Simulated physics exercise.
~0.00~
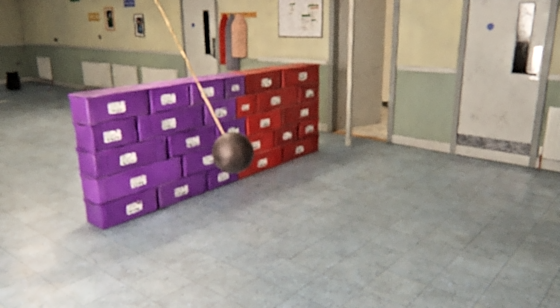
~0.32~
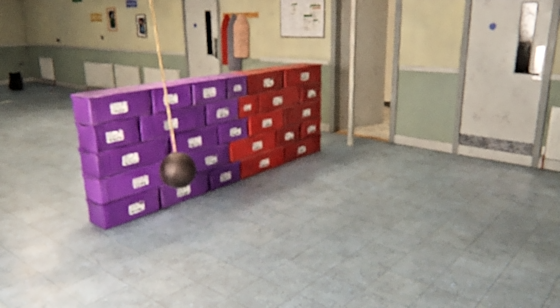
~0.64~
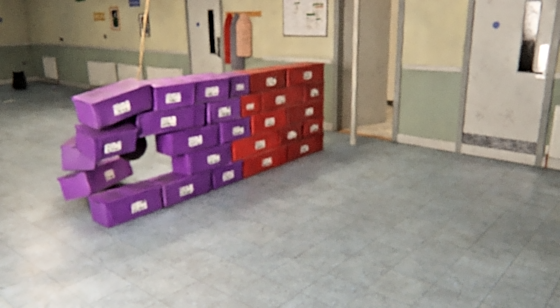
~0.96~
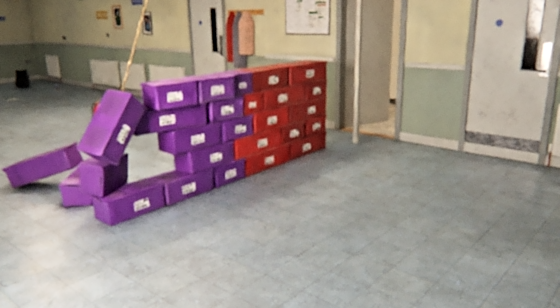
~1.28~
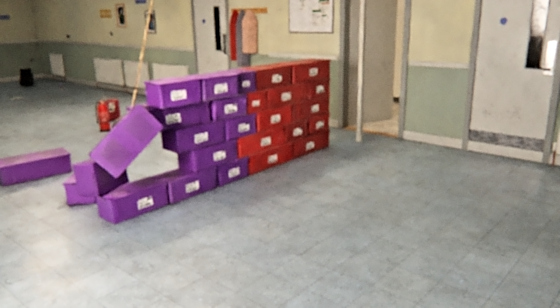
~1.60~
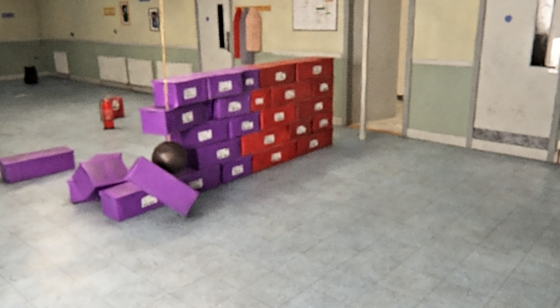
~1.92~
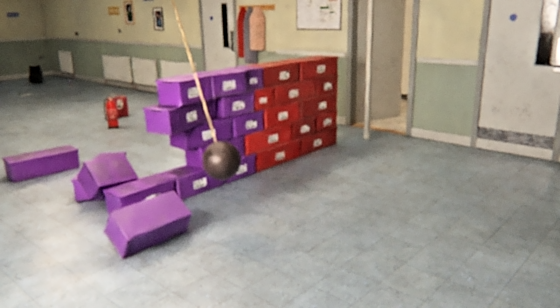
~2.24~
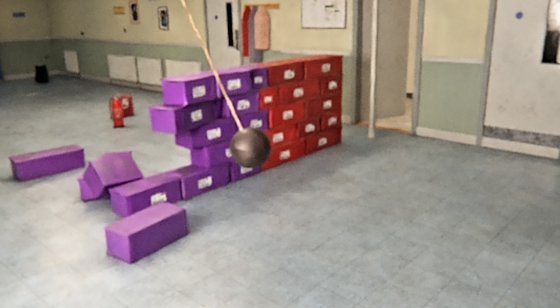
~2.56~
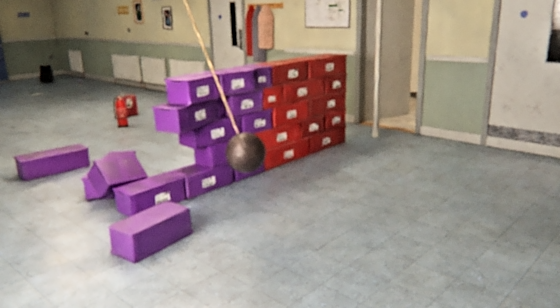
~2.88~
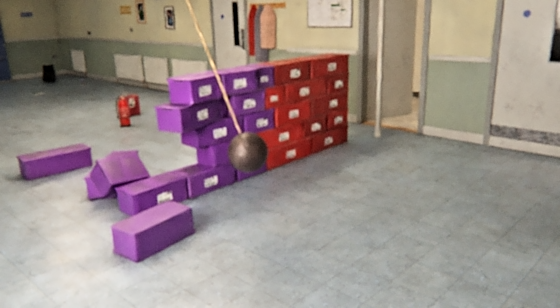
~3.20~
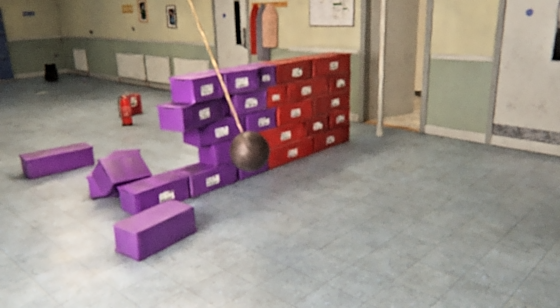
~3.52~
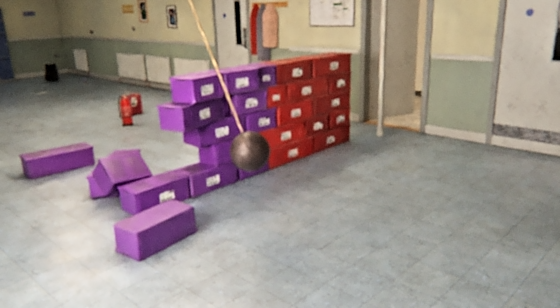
In a tiled hall, a dark ball on a line swung left into the purple end of a wall of purple and red boxes, knocking a few purple ones to the floor, then swung back and hung in front while the red boxes stayed standing.
